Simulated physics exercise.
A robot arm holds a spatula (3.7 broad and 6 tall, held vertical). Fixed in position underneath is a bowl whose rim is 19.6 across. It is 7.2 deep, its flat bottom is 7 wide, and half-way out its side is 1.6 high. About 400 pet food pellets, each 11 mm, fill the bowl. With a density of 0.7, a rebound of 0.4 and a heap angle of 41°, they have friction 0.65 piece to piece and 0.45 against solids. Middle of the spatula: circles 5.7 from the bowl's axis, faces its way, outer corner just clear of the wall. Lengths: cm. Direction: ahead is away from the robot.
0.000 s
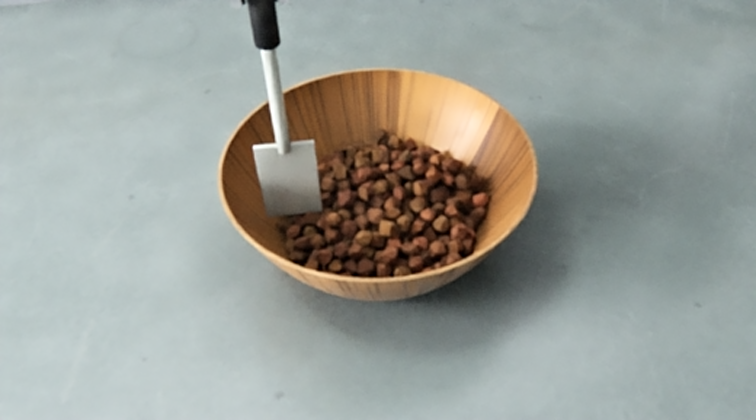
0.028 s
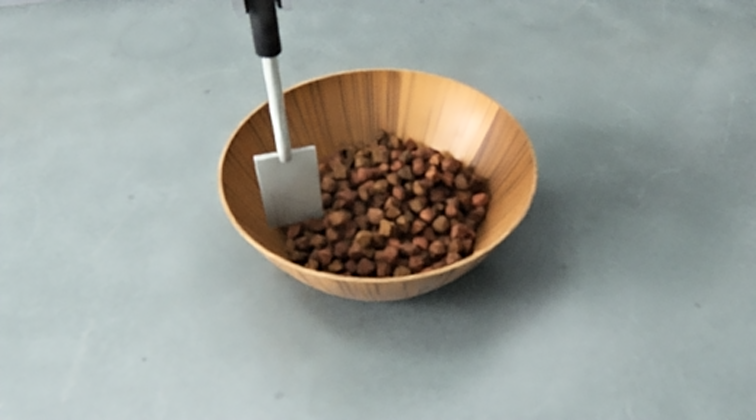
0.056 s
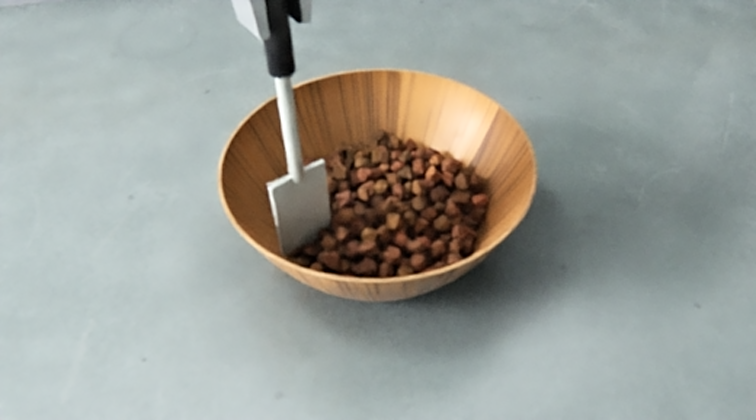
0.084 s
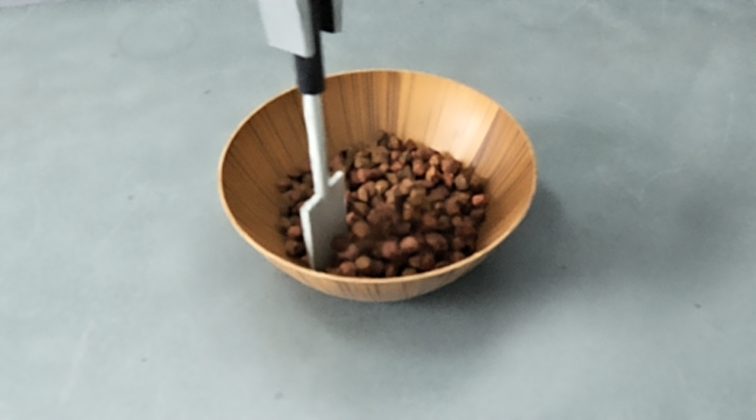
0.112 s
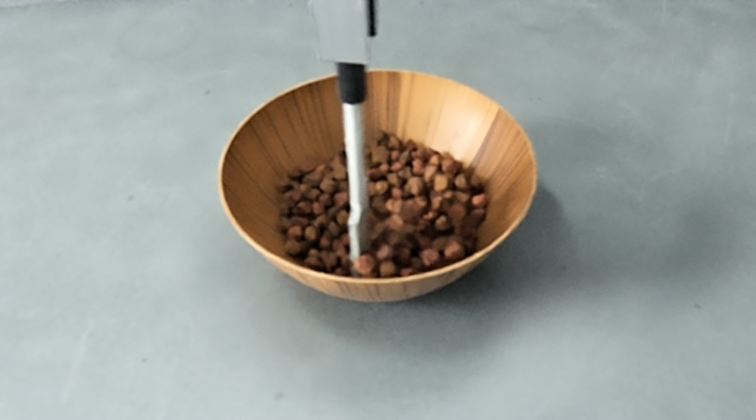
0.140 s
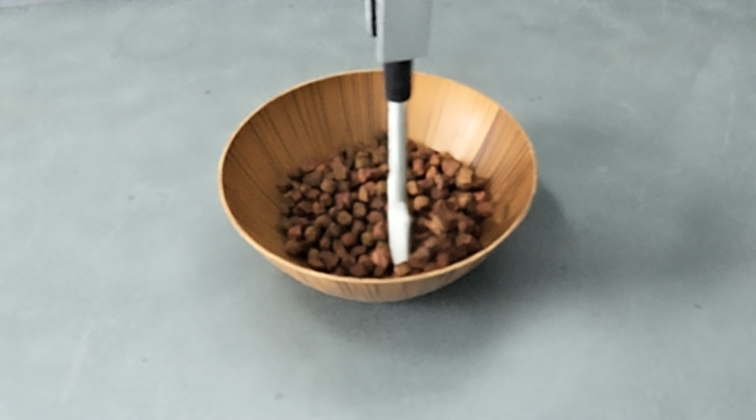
A spatula held upright by a robot arm starts at the left side of a wooden bowl of brown pellets, its flat blade facing the viewer. It sweeps toward the near side and then rightward through the pellets, turning edge-on and nudging them aside, while the bowl stays put.
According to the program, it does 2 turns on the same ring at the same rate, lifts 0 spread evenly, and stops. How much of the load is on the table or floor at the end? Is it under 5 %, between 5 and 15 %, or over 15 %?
Over 15 %.
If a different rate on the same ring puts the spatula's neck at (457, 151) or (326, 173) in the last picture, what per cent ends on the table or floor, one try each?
Around 30 and 10 percent, in that order.
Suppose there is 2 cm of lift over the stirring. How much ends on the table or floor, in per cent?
That works out to some 5 per cent.
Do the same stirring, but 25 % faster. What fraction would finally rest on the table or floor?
Estimated share: Near 25 %.
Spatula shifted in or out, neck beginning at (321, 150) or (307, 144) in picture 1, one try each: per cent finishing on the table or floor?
Roughly 10 % and 20 %.
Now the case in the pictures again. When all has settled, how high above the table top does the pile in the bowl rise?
Top height: Around 6.0 cm.
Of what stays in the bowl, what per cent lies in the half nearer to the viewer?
Roughly 55 per cent.
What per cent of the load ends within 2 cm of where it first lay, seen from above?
Around 20 in a hundred, roughly.
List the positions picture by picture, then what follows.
In the first frame, the spatula neck at (281, 125), 0° round; upper third of the load around (384, 198), from x 285 to 480, top at y 135; 399 in the bowl.
In the second frame, the spatula neck at (282, 133), 8° round; upper third of the load around (384, 198), from x 285 to 480, top at y 135.
In the third frame, the spatula neck at (294, 153), 28° round; upper third of the load around (384, 200), from x 285 to 480, top at y 135.
In the fourth frame, the spatula neck at (321, 171), 51° round; upper third of the load around (392, 200), from x 285 to 480, top at y 135.
In the fifth frame, the spatula neck at (358, 180), 73° round; upper third of the load around (397, 200), from x 285 to 480, top at y 135.
In the sixth frame, the spatula neck at (398, 178), 95° round; upper third of the load around (408, 201), from x 285 to 485, top at y 135; 399 in the bowl.
After 0.45 s, 339° round, highest piece 10 above the table; 361 in the bowl, 13 on the table or floor, 25 in flight or on the tool.
After 0.76 s, 222° round, highest piece 9 above the table; 311 in the bowl, 68 on the table or floor, 20 in flight or on the tool.
After 1.11 s, 0° round, highest piece 6 above the table; 295 in the bowl, 104 on the table or floor.
After 1.81 s, 0° round, highest piece 6 above the table; 295 in the bowl, 104 on the table or floor.
In the end, 295 in the bowl, 104 on the table or floor. That is 26 % on the table or floor.
